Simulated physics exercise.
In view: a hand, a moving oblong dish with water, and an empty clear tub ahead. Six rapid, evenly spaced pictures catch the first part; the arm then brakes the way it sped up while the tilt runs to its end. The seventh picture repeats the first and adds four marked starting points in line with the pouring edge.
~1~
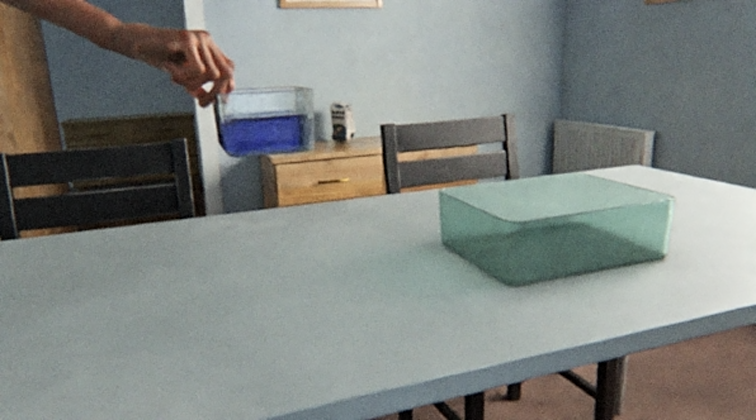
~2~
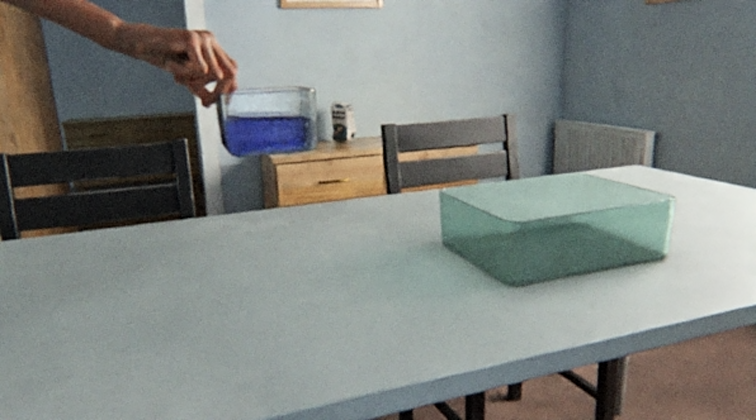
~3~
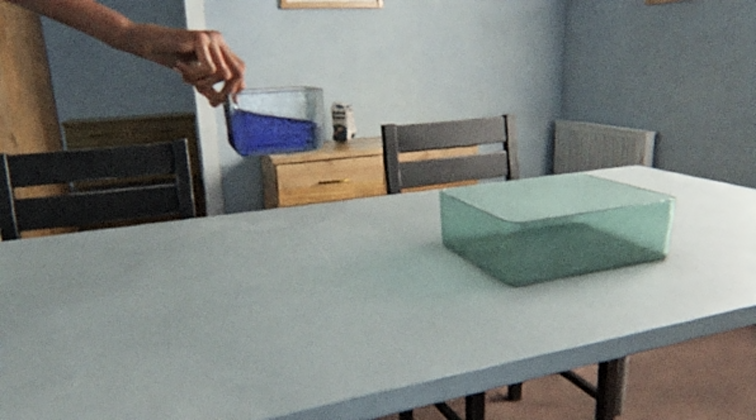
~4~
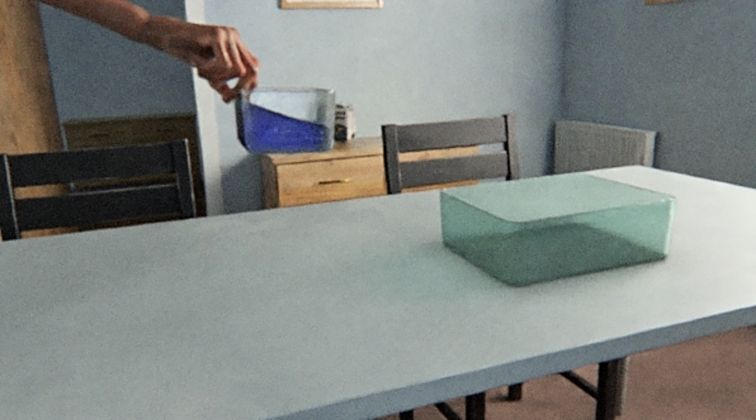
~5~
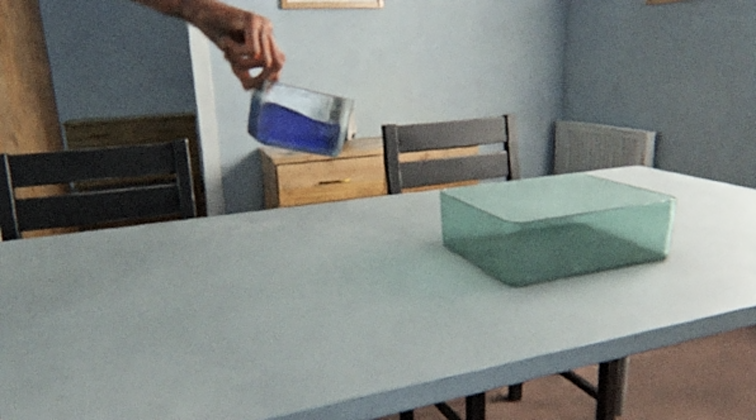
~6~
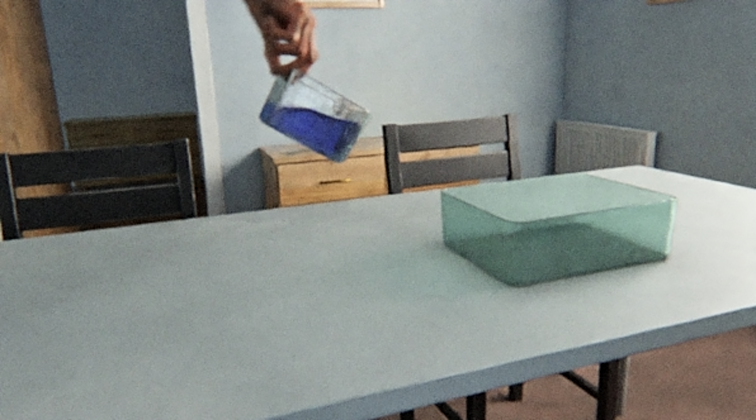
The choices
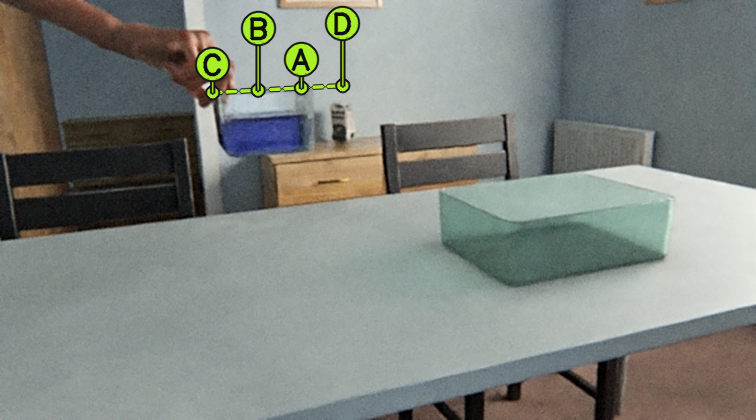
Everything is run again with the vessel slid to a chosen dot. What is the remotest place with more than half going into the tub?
I would pick spot D.
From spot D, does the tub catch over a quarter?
Yes, it does.
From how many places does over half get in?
One of the four.
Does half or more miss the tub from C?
Yes, that goes wrong.
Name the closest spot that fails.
That would be A.
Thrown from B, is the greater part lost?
Yes.
In lime, A at (301, 87); B at (258, 90); C at (212, 92); D at (342, 85).
With A, about 0 % lands in the tub, 99 % falls short.
With B, about 0 % lands in the tub, 100 % falls short.
With C, about 0 % lands in the tub, 100 % falls short.
With D, about 79 % lands in the tub, 14 % falls short and 7 % goes beside or beyond.
